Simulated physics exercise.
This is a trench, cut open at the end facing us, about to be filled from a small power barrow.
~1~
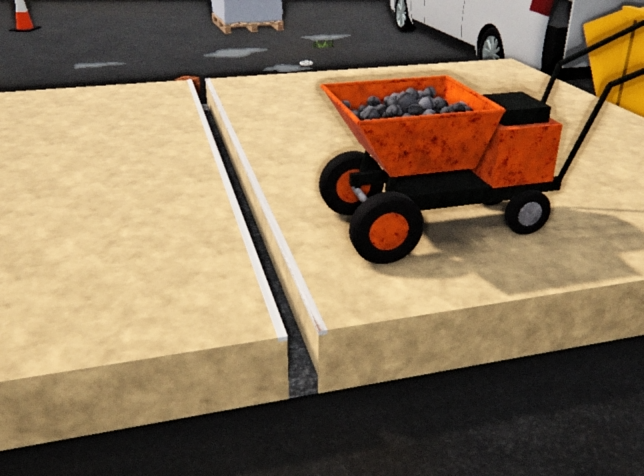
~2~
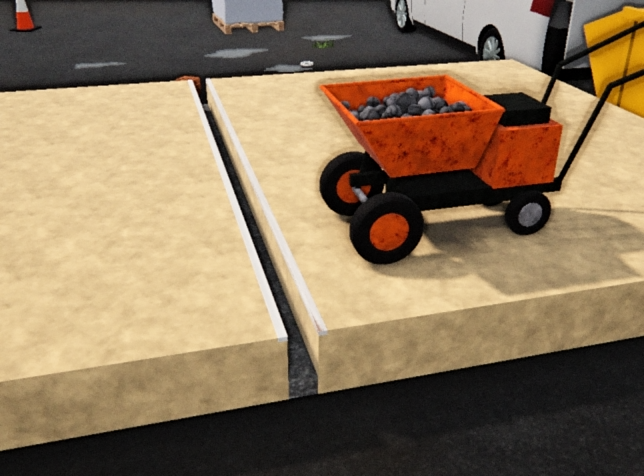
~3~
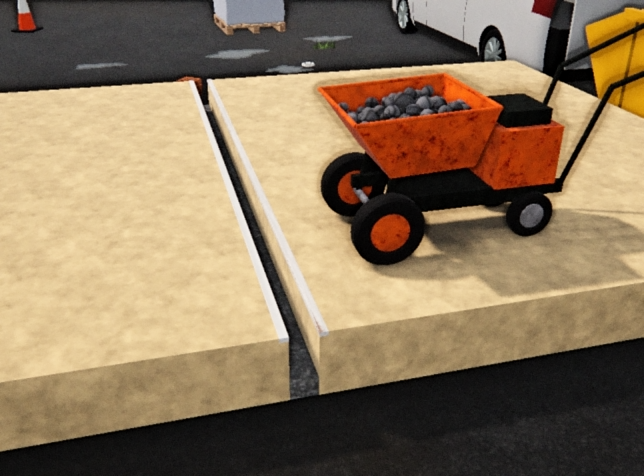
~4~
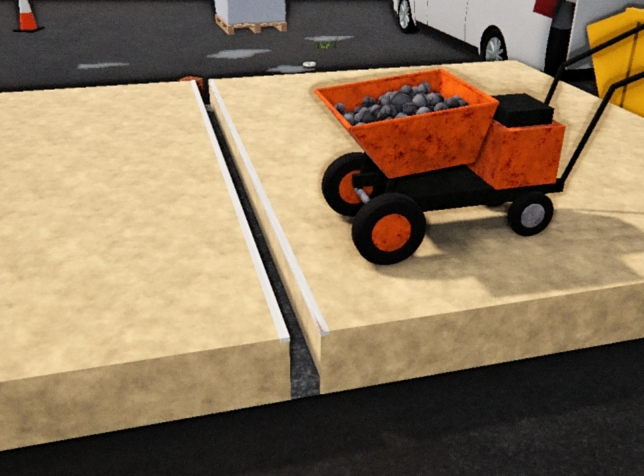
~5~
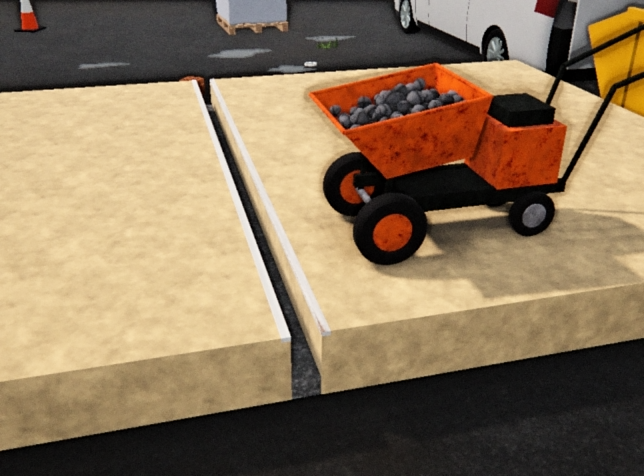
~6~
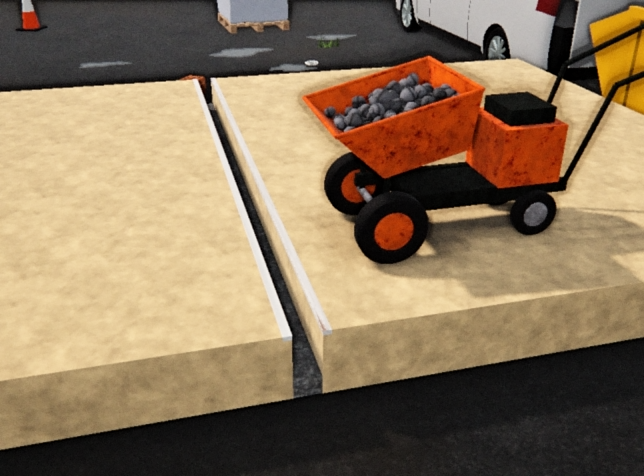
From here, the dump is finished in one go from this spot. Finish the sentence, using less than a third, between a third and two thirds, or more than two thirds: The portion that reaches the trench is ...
The portion that reaches the trench is less than a third.
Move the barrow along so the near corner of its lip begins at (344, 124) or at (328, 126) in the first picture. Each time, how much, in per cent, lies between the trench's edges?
First try: Some 0 %; second try: 0 %.
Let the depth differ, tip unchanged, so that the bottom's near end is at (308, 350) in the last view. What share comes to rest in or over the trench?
It comes out near 10 percent.
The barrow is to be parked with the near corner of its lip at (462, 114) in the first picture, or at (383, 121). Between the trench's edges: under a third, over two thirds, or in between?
Below one third, then in the middle band.
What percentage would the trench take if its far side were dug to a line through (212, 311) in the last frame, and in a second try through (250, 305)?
First one: 100 per cent; second one: 60 per cent.
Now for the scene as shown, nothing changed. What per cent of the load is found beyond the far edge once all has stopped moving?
About 75 %.
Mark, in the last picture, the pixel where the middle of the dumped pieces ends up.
Near pixel (223, 249).
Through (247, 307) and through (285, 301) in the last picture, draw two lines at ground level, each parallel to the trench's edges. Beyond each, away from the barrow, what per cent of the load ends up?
About 50 percent, then about 80 percent.
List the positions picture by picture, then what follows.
In the first frame, lip of the skip (359, 123), level; top of the load (427, 105), round cobbles; first edge of the trench (308, 297); far edge (270, 302), the trench under half as wide as the skip, and about as deep as wide.
In the second frame, lip of the skip (358, 124), level; top of the load (426, 105).
In the third frame, lip of the skip (356, 127), tipped barely; top of the load (434, 114).
In the fourth frame, lip of the skip (351, 129), tipped barely; top of the load (430, 112).
In the fifth frame, lip of the skip (345, 133), tipped a little; top of the load (426, 109).
In the sixth frame, lip of the skip (337, 137), tipped a little; top of the load (419, 104); first edge of the trench (312, 297); far edge (275, 302).
Just after the last frame, skip tipped steeply; every one in the skip.
A moment on, skip tipped right over; the larger part in the skip; about a tenth beyond it; just a few falling.
Further on, skip tipped right over; roughly a quarter in the skip; just a few in or heaped over the trench; roughly two thirds beyond it.
When it is over, skip tipped right over; about a tenth in the skip; about a tenth in or heaped over the trench; the larger part beyond it.
